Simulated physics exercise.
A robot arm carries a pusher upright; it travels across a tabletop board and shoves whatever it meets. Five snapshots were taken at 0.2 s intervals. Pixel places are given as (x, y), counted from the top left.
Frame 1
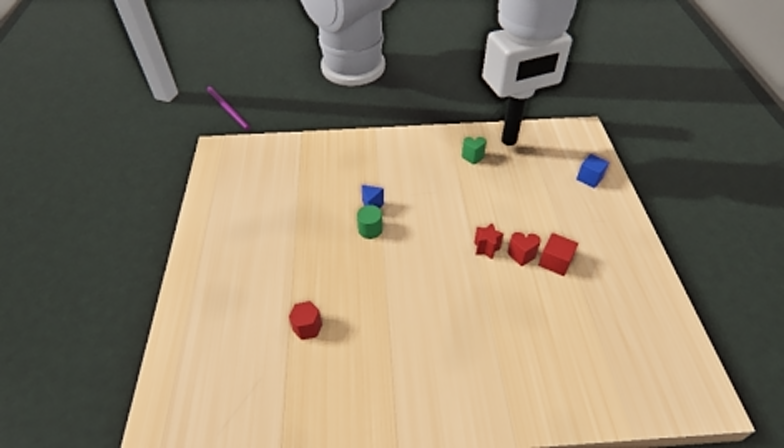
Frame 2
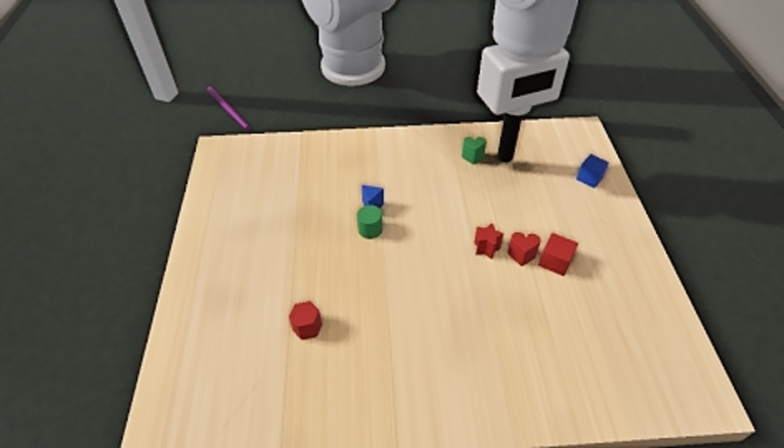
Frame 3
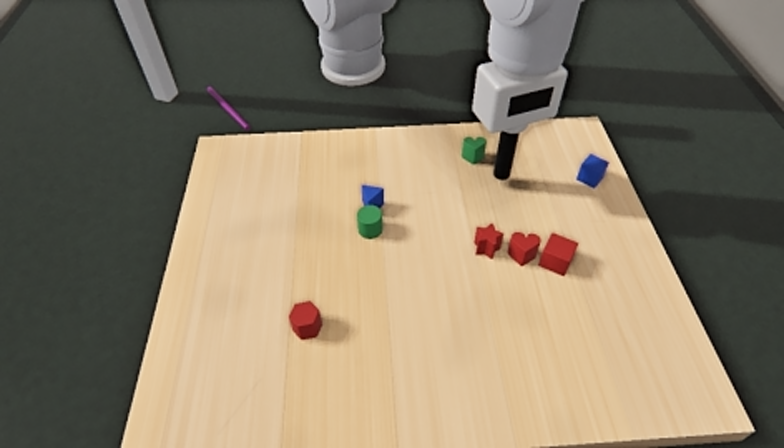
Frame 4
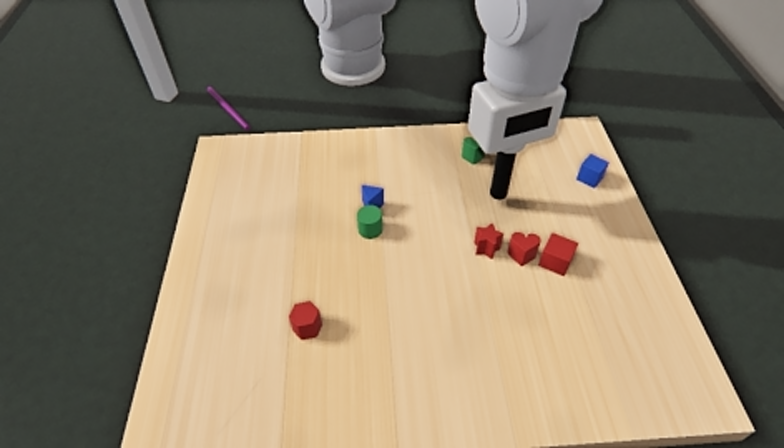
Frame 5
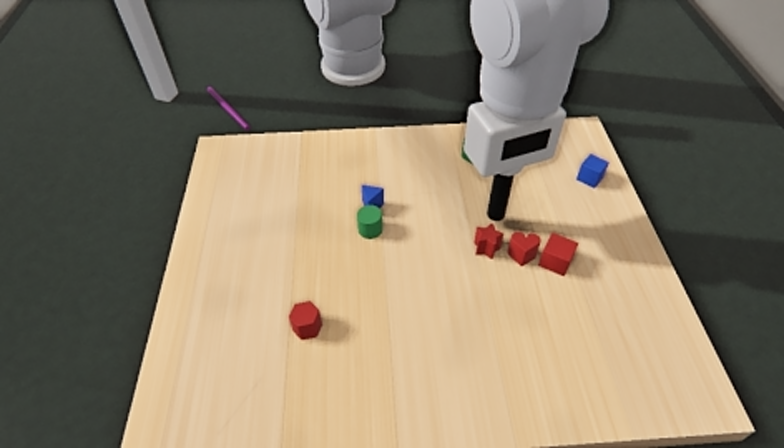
On a light wooden board, a robot arm's black pusher moving steadily nearer a row of red blocks, all blocks staying still.
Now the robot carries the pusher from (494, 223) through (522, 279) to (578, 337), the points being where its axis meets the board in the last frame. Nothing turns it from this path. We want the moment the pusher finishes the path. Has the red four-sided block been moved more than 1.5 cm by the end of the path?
No, that is not what happens.
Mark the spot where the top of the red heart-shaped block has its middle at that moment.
The middle of the upper face of the red heart-shaped block will lie at about (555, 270) in the picture.
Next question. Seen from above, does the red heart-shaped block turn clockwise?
I expect not.
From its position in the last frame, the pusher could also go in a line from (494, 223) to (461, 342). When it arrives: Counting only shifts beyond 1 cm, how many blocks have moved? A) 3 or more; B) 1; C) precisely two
B (1)
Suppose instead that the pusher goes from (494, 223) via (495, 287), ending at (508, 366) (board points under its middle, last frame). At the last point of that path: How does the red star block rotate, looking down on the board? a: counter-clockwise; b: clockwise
The answer is b.
The first path, step by step. One third of the way, pusher (512, 253); red star block (490, 238), turned 35° clockwise; red heart-shaped block (538, 251), turned 40° anticlockwise; red four-sided block (565, 248), turned 10° anticlockwise.
Two thirds of the way, pusher (541, 292); red star block (490, 238), turned 35° clockwise; red heart-shaped block (555, 270); red four-sided block (570, 250), turned 35° anticlockwise.
At the end, pusher (581, 331); red star block (490, 238), turned 35° clockwise; red heart-shaped block (555, 270), turned 130° anticlockwise; red four-sided block (570, 250), turned 35° anticlockwise.
